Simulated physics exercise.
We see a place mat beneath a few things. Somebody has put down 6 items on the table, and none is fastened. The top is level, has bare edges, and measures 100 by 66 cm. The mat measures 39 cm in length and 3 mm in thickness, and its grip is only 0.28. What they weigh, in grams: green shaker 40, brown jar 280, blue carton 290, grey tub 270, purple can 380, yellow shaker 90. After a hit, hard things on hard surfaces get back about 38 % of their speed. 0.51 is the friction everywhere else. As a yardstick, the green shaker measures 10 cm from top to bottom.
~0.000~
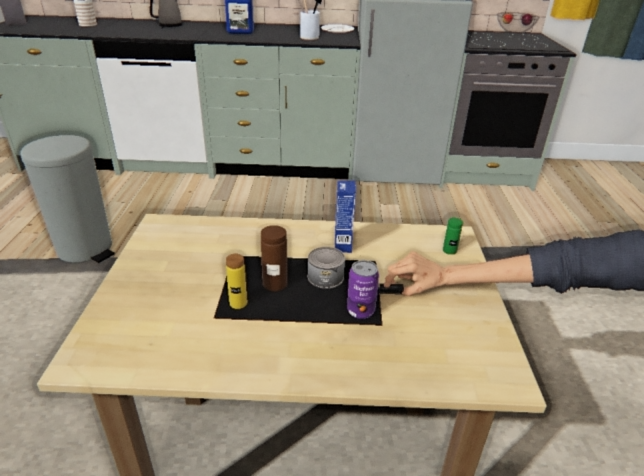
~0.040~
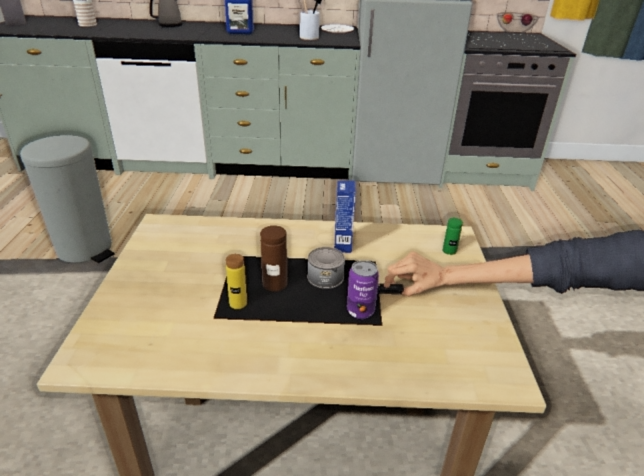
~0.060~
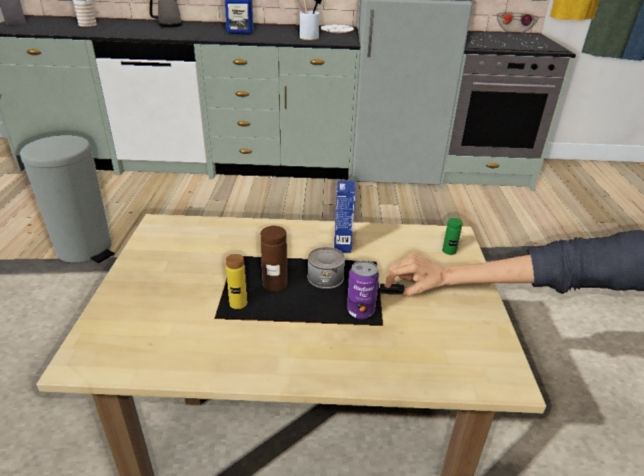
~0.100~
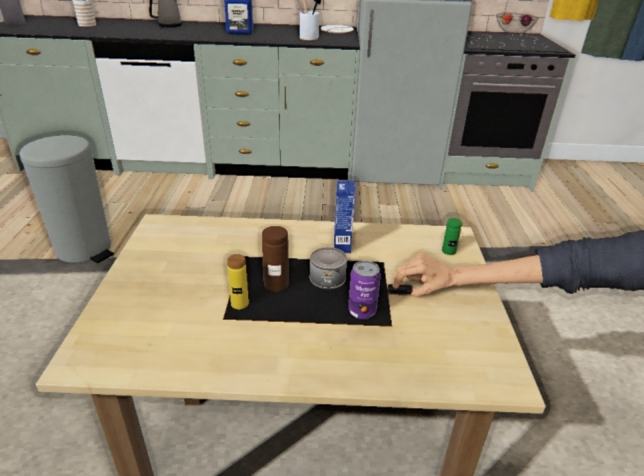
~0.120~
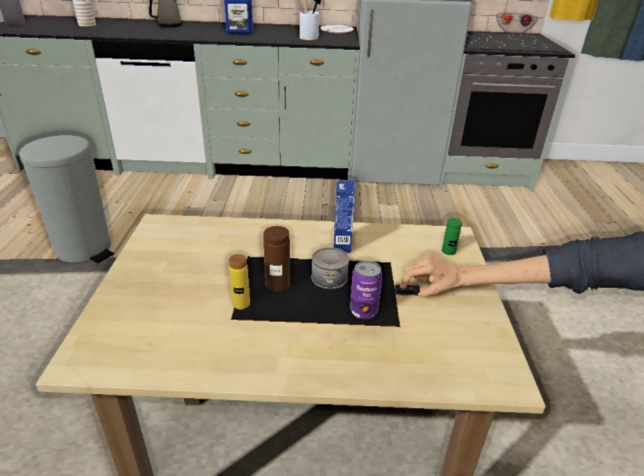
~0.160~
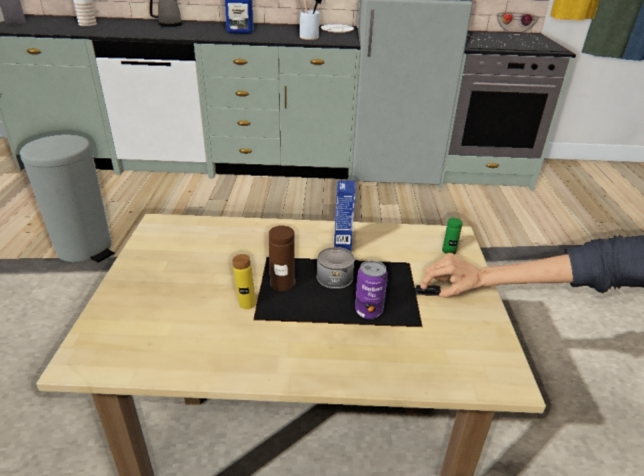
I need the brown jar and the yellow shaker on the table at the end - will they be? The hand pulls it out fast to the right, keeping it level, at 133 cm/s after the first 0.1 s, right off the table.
The brown jar will be; the yellow shaker will be.
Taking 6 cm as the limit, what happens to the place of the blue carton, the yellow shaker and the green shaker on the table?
Well, the blue carton remains where it was; the yellow shaker winds up somewhere else; and the green shaker remains where it was.
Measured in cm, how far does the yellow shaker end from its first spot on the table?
The shift is close to 13 cm.
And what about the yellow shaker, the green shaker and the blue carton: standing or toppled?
Here's how it ends: The yellow shaker comes down, the green shaker never goes down, and the blue carton never goes down.
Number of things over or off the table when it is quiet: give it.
I get 4.
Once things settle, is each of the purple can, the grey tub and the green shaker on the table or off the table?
Observed: Purple can exits its support; grey tub exits its support; green shaker remains in bounds.
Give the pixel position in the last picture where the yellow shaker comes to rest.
Rest point: Near (291, 296).
After 0.36 s, mat out by 36 cm; brown jar 14° off upright near (312, 259); yellow shaker 15° off upright near (256, 282); grey tub moved 16 cm.
After 0.66 s, mat out by 76 cm; grey tub and purple can now off the table; brown jar 66° off upright near (340, 268); yellow shaker 46° off upright near (272, 285).
After 0.86 s, mat out by 92 cm; brown jar on its side near (354, 277); yellow shaker on its side near (290, 299).
In the end (2.8 s), off the table, grey tub and purple can; toppled on the table, brown jar and yellow shaker; the other 2 under 6 cm from the start. At the end, from the last picture's camera, brown jar near (354, 277), yellow shaker near (291, 296).
